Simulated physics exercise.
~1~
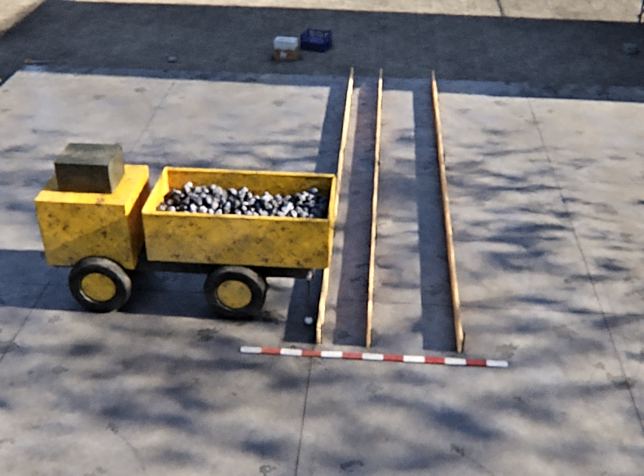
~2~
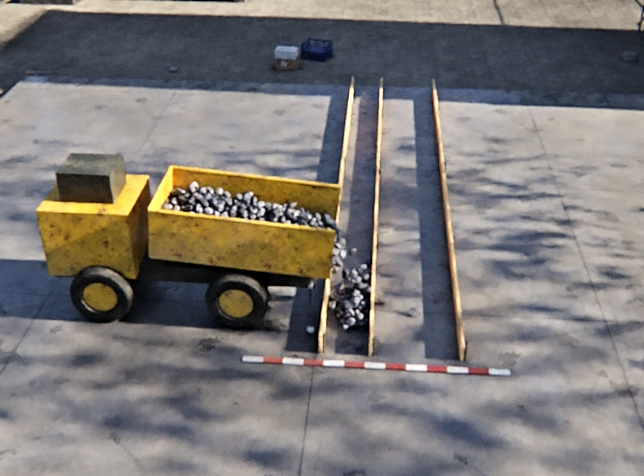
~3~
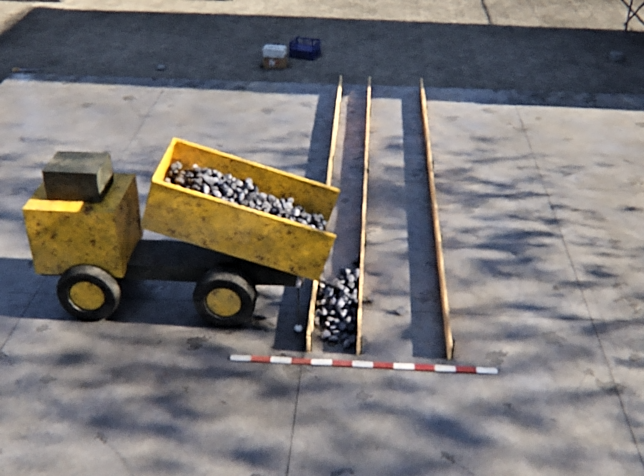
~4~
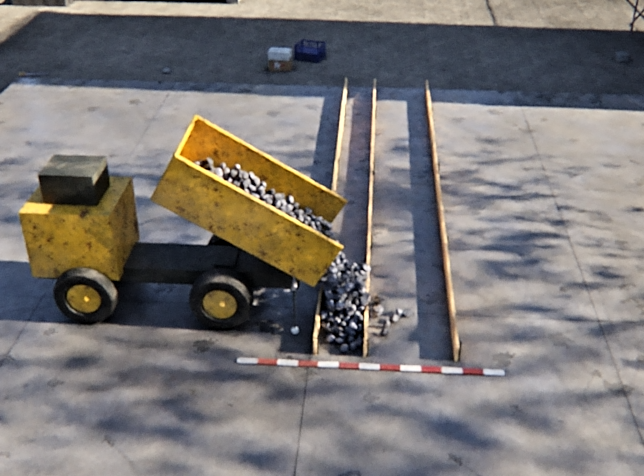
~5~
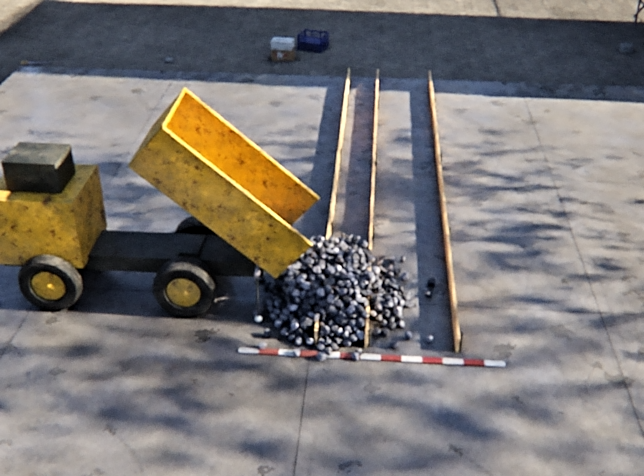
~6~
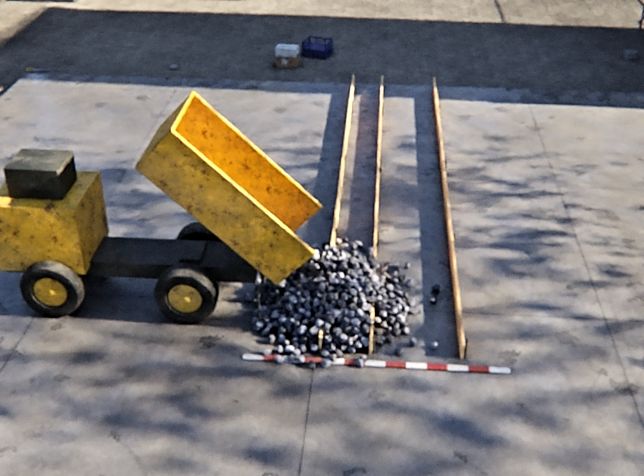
On sunlit concrete, a yellow tipper raises its skip and empties dark stones across the boards.
